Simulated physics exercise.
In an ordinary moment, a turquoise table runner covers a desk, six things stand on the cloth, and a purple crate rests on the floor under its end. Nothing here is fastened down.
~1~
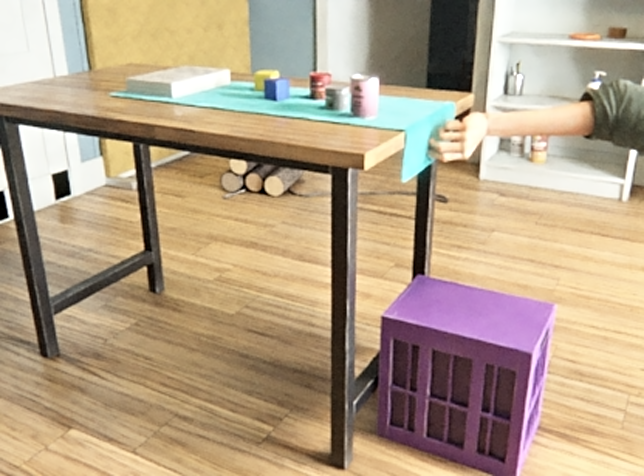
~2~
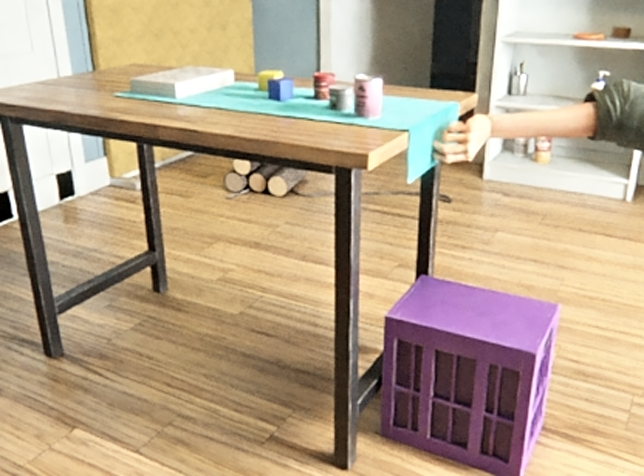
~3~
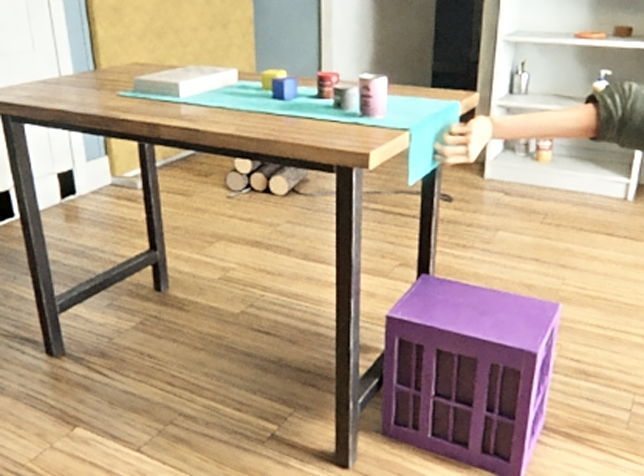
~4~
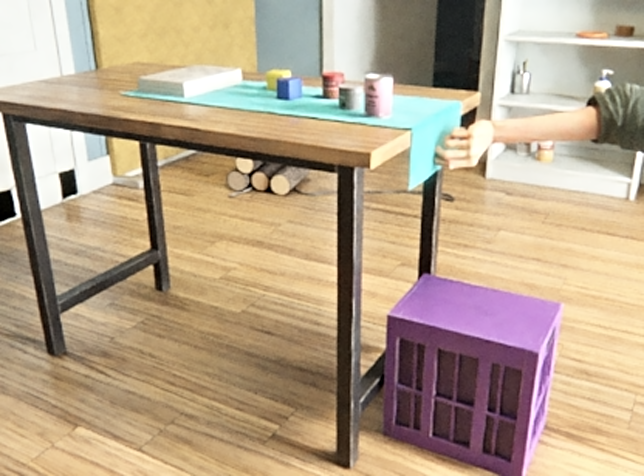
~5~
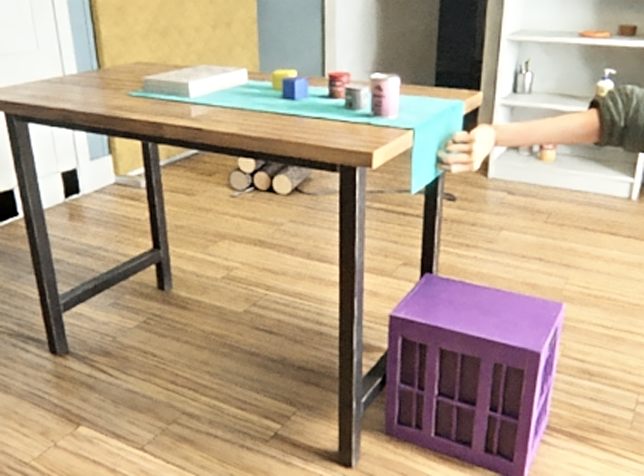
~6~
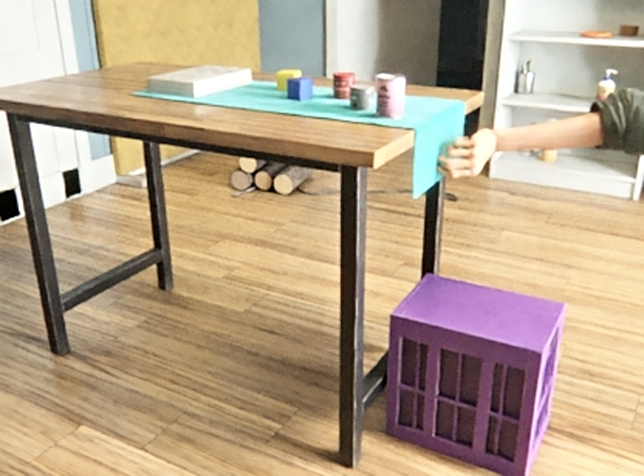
A hand reaching in from the right grips the end of a turquoise runner on a wooden desk with dark legs, seen from slightly above in a wood-floored room. Pink, grey, red, blue and yellow objects and a pale flat box sit along the cloth, with a purple crate below. The hand slowly draws the runner rightward, its hem lowering and the objects riding along, while the view shifts very slightly.
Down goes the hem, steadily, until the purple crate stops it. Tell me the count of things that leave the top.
The count is three.
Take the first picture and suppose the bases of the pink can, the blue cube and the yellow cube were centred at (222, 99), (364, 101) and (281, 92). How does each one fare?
Result - the pink can stays put, the blue cube comes off, and the yellow cube stays put.
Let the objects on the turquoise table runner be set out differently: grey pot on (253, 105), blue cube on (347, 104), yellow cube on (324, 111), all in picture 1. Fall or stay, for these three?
Of the three, the grey pot stays aloft, the blue cube ends off the top and the yellow cube ends off the top.
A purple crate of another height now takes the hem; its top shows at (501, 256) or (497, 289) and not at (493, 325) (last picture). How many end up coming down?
1 and 2.
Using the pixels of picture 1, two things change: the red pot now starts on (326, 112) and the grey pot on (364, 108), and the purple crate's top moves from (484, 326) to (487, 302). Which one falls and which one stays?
The red pot ends up off the top and the grey pot ends up off the top.
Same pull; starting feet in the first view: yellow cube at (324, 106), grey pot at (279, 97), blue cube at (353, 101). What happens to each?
The yellow cube will end up down, the grey pot will stay where it is, and the blue cube will end up down.
Soon after, hem near (437, 221); pink can gone.
After that, hem near (437, 266); pink can and grey pot gone.
And then, hem on the crate; pink can, grey pot and red pot gone.
In the end, hem on the crate; pink can, grey pot and red pot gone. It carries off three.
